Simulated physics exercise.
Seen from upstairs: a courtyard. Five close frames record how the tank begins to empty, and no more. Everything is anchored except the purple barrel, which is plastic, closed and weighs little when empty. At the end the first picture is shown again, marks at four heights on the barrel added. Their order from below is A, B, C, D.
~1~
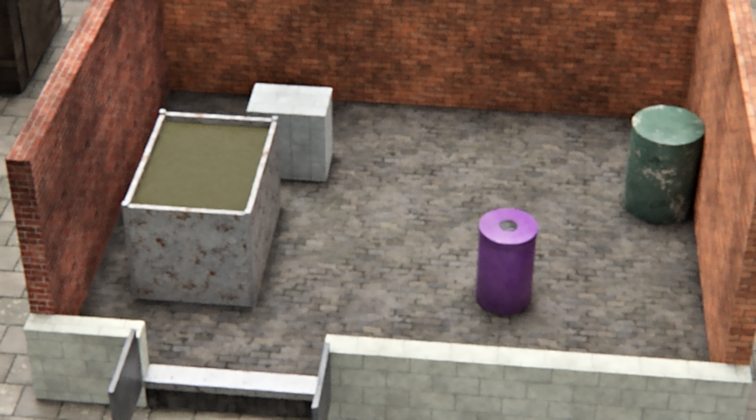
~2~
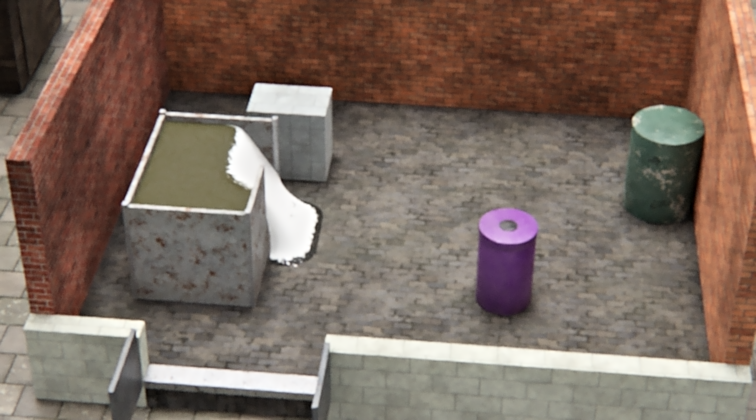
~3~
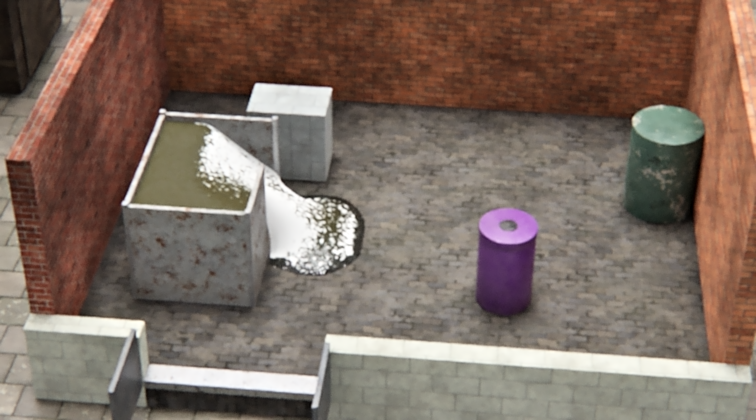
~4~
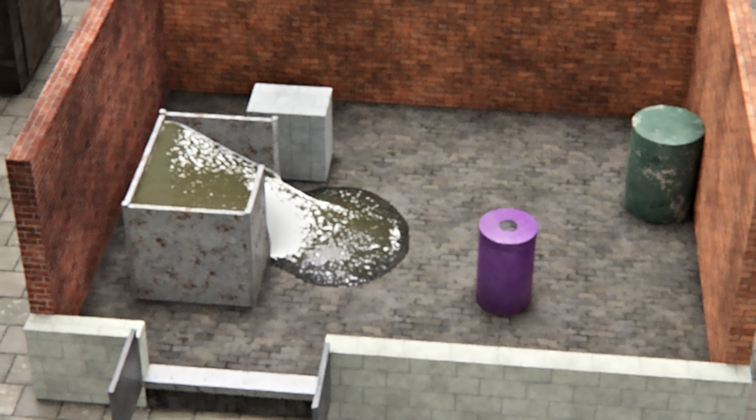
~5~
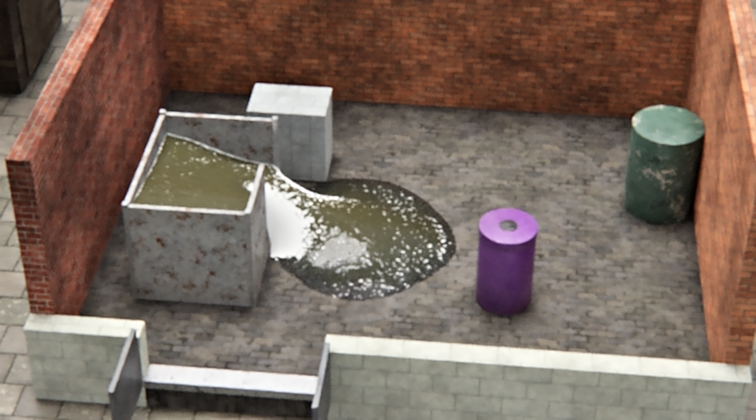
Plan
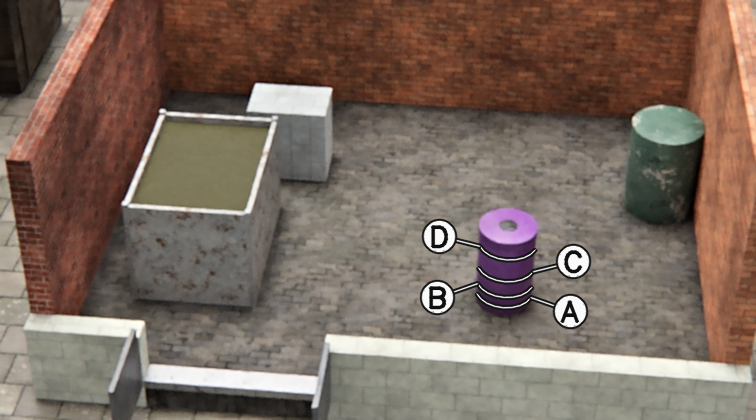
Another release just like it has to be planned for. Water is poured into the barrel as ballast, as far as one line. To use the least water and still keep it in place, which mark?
Take C.
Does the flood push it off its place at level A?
Yes, that goes wrong.
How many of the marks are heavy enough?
Two of the four.
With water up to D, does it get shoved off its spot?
No.
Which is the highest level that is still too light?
Level B.
On the marked copy, A at (503, 307); B at (504, 297); C at (505, 281); D at (506, 259); from the bottom up A, B, C, D.
For level A, it is pushed about 3 times its own width away.
For level B, it is pushed about its own width away.
For level C, it does not move.
For level D, it does not move.
